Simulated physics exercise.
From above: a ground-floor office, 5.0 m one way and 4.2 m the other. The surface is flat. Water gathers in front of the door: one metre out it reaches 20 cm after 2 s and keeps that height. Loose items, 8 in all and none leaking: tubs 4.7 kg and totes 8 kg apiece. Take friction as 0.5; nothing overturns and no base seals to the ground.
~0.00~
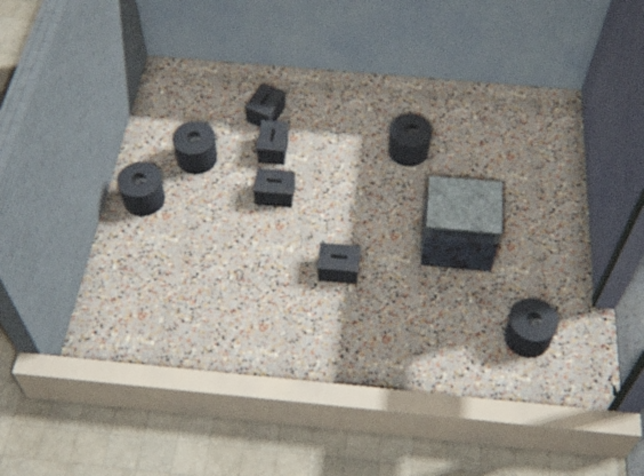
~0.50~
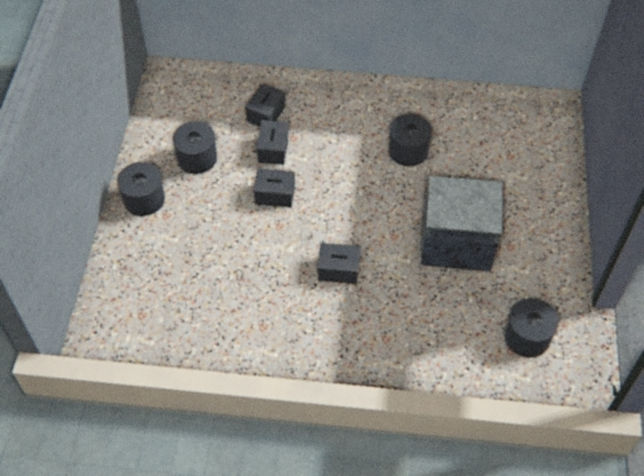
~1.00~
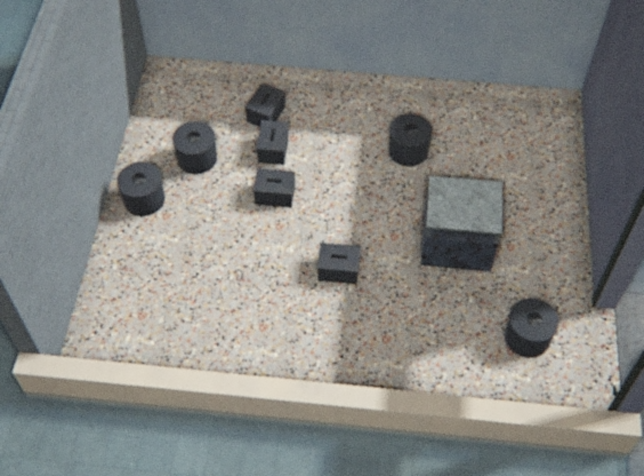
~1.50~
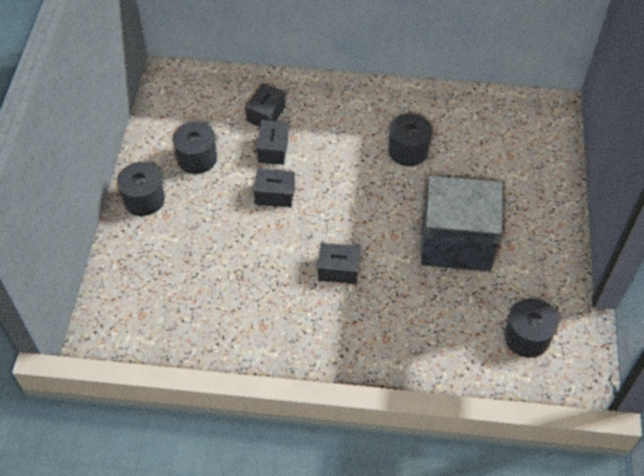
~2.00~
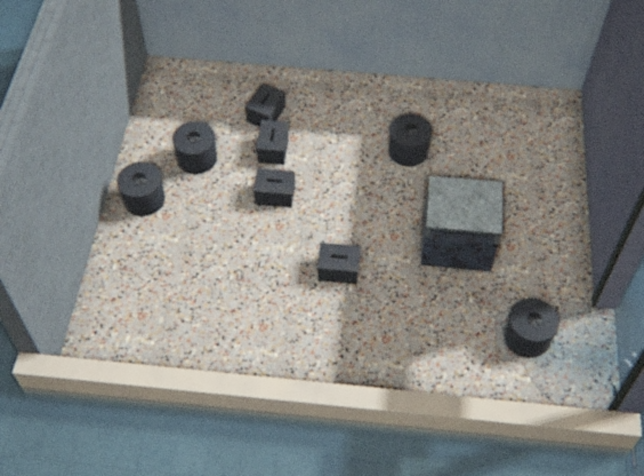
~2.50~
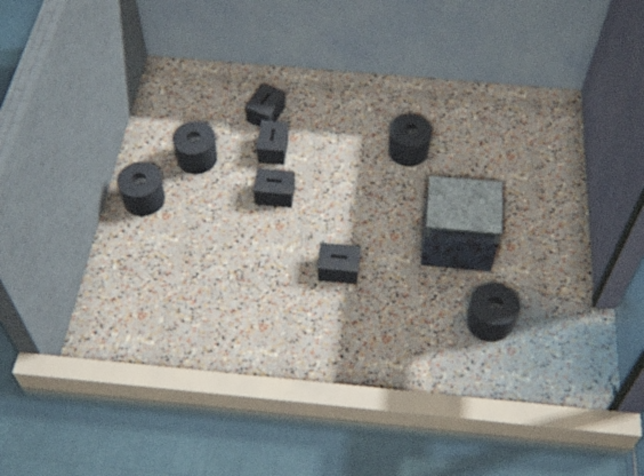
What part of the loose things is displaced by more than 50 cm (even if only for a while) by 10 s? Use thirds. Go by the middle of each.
That comes to between one and two thirds.
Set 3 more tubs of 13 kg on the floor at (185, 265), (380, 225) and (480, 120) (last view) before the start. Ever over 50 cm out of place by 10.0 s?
In turn: Past it, under, less.
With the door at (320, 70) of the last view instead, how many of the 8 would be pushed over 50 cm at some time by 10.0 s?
In that case 7 of them.
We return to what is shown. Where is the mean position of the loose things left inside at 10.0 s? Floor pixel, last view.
Around (286, 145).
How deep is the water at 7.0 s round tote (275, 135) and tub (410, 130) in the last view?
About 1 and 1 cm.
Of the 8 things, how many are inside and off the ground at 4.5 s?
1 of them.
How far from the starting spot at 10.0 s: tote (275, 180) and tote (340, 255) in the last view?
In turn: 10 cm, 120 cm.
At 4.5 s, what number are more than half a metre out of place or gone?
By then 1.
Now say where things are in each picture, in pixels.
The first frame shows a tub at (534, 320) rests on the ground; a tub at (411, 130) rests on the ground; water covers 0.0 m2; 0 of 8 have shifted.
The second frame shows a tub at (534, 320) rests on the ground; a tub at (411, 130) rests on the ground; 0.0 m2 under water; 0 of 8 have shifted.
The third frame shows a tub at (534, 320) rests on the ground; a tub at (411, 130), on the bottom; 0.0 m2 under water; 0 of 8 have shifted.
The fourth frame shows a tub at (534, 320) rests on the ground; a tub at (411, 130) rests on the ground; 0.0 m2 under water; 0 of 8 have shifted.
The fifth frame shows a tub at (534, 319), on the bottom; a tub at (411, 130) rests on the ground; 0.5 m2 under water; 0 of 8 have shifted.
The sixth frame shows a tub at (495, 304) rests on the ground, 38 cm from its start; a tub at (411, 130), on the bottom; 1.5 m2 under water; 1 of 8 have shifted.
After 3.5 s 1 of 8 are over 50 cm from their spots; 0 afloat.
After 4.5 s 1 of 8 are over 50 cm from their spots; 1 afloat.
After 7.0 s 2 of 8 are over 50 cm from their spots; 1 afloat.
After 10.0 s 4 of 8 are over 50 cm from their spots, and 4 have been at some point; 3 afloat.
